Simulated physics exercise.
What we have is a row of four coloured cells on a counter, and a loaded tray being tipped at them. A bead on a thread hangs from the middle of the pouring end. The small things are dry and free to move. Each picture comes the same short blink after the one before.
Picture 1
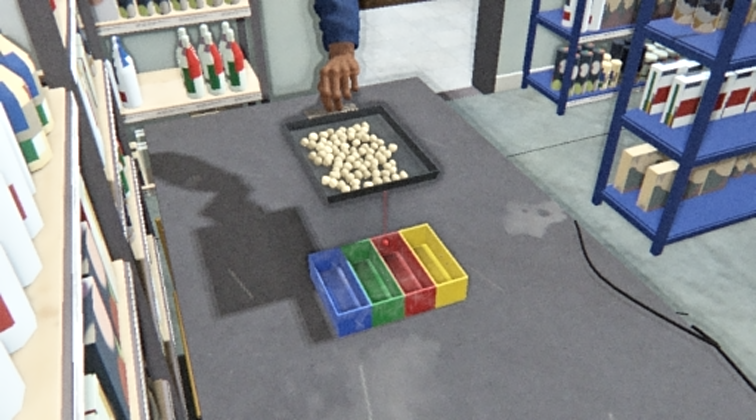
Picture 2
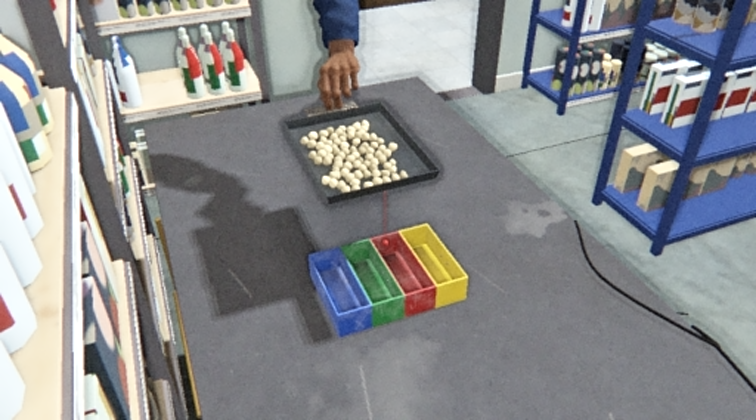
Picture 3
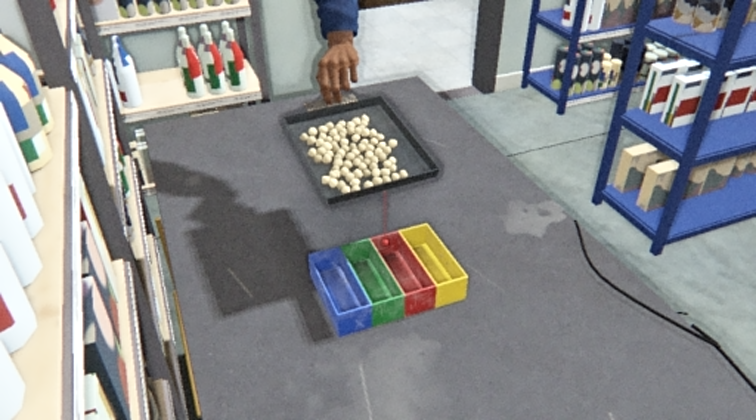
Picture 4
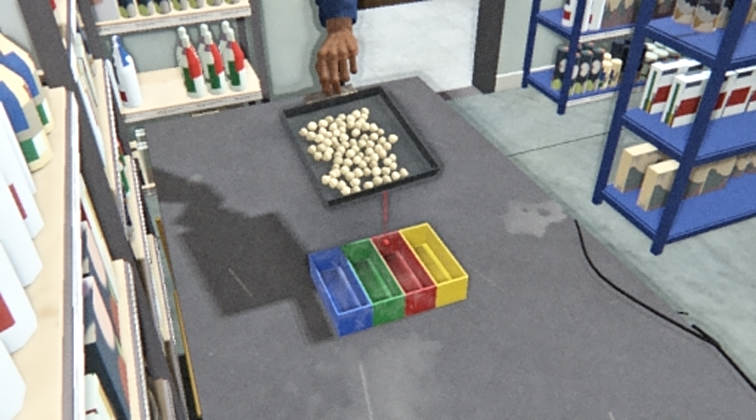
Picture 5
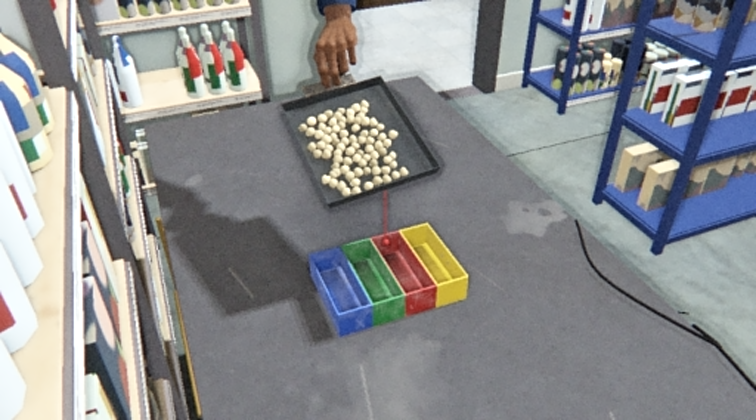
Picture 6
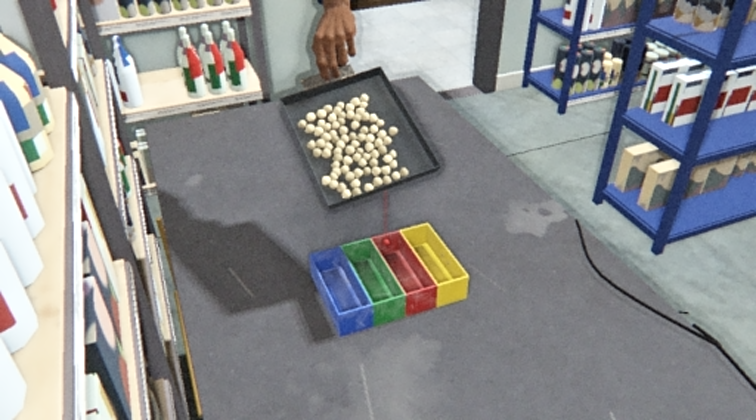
A dark tray of small, round, cream-coloured nuts tilts gradually above a grey counter, its far edge rising beneath a dark-skinned hand in a blue sleeve while its near edge dips slightly at the left corner. Below it sit four joined cells, blue, green, red and yellow from left to right, between stocked shelves. Seen from above, the nuts barely shift, the tray's shadow changes, and the camera stays still.
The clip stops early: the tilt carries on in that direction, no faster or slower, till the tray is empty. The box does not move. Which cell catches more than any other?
The blue one ends fullest.
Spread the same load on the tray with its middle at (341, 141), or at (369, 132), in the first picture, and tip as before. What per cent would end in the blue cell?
Roughly 60 per cent, and 50 per cent.
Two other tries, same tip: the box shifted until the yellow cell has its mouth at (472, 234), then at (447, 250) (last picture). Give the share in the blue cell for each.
About 10 and 60 per cent.
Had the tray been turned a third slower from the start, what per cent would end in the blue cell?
Near 60 %.
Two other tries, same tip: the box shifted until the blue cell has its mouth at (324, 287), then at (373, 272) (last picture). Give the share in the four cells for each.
Near 100 % and 30 %.
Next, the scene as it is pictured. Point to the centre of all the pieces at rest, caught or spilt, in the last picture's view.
Around (346, 296).
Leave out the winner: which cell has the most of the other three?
Second comes the cell in green.
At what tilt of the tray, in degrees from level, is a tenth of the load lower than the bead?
Around 110° of tilt.
Soon after the last picture, tray tipped steeply; all on the tray.
A little later, tray tipped right over; all on the tray.
Later still, tray tipped past a quarter turn; about two thirds in the blue cell; about a quarter in the green cell; a small part in the red cell; a small part falling or outside the box.
At rest, tray tipped past a quarter turn; about two thirds in the blue cell; about a quarter in the green cell; a small part in the red cell; none in the yellow cell; a small part outside the box.
